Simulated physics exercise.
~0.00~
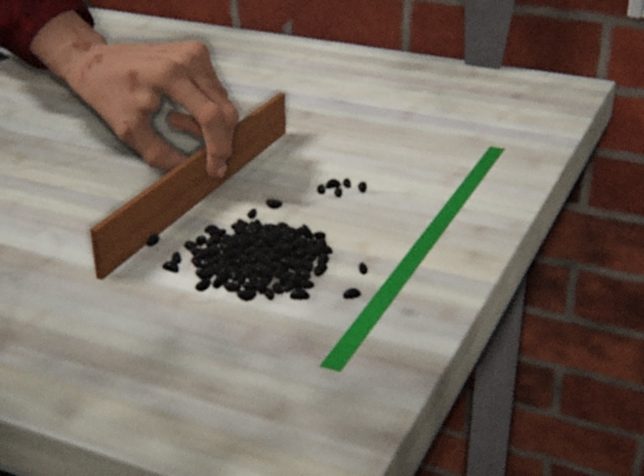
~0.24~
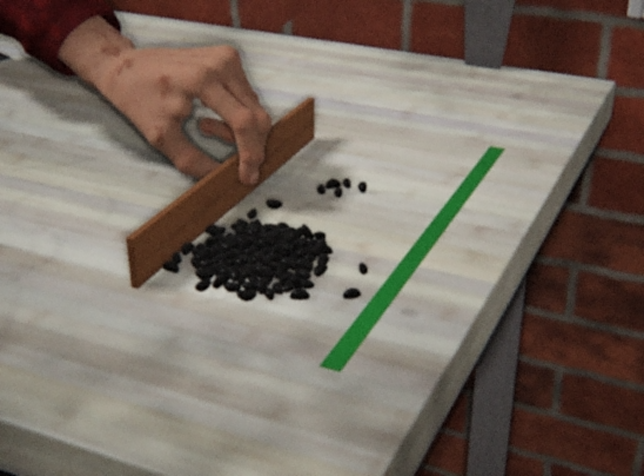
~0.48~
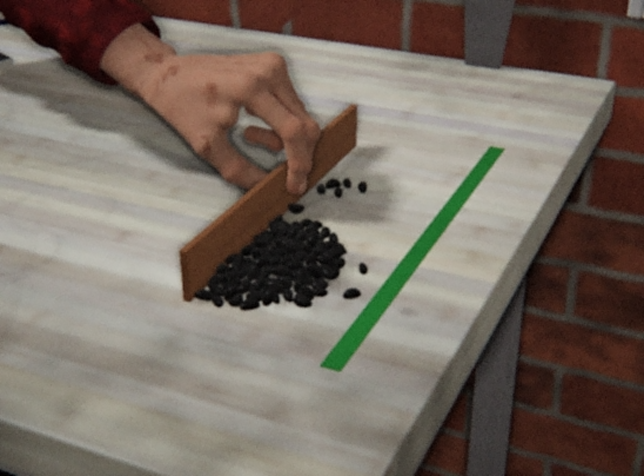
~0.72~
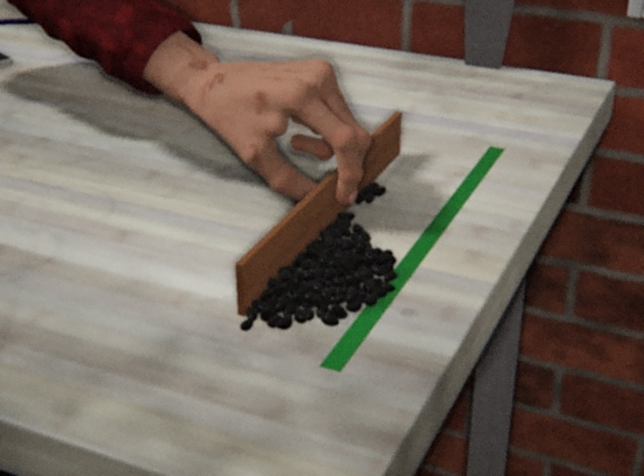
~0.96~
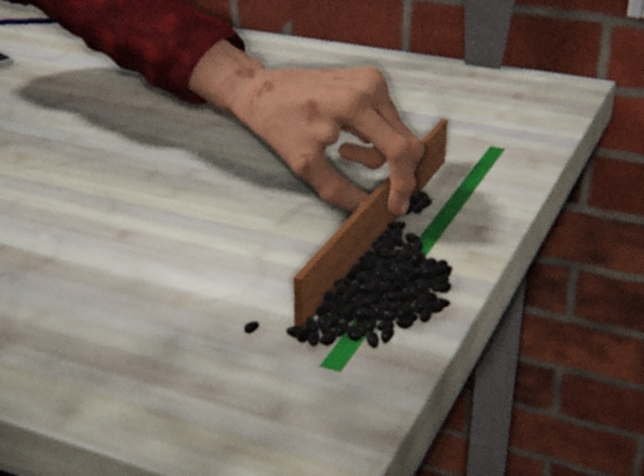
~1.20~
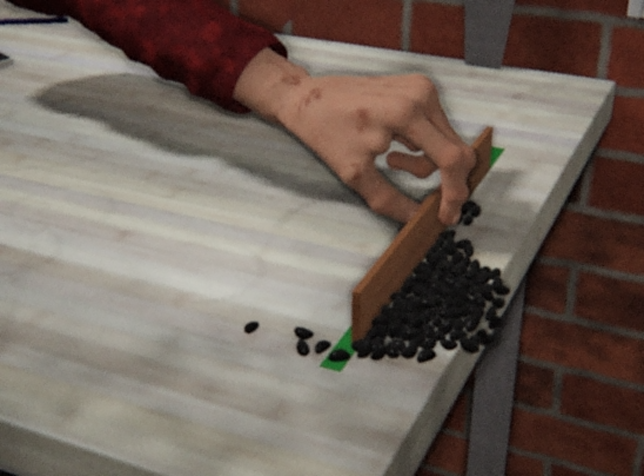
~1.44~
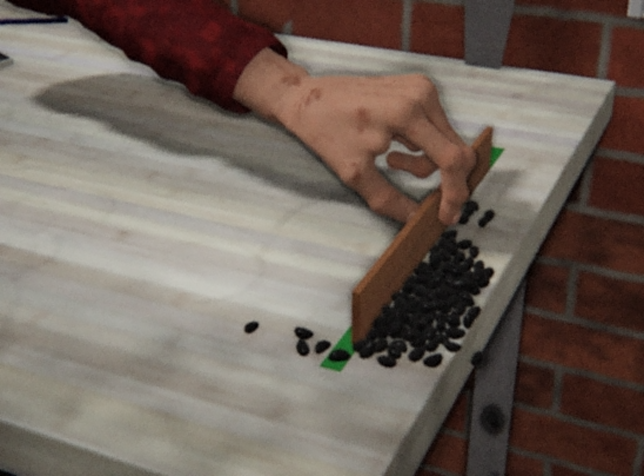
A hand pushed an upright strip of wood rightward across a pale table, sweeping small black beans along until it stopped at the green tape, leaving a few behind, and some beans from the near side dropped over the edge while the rest stayed on top.
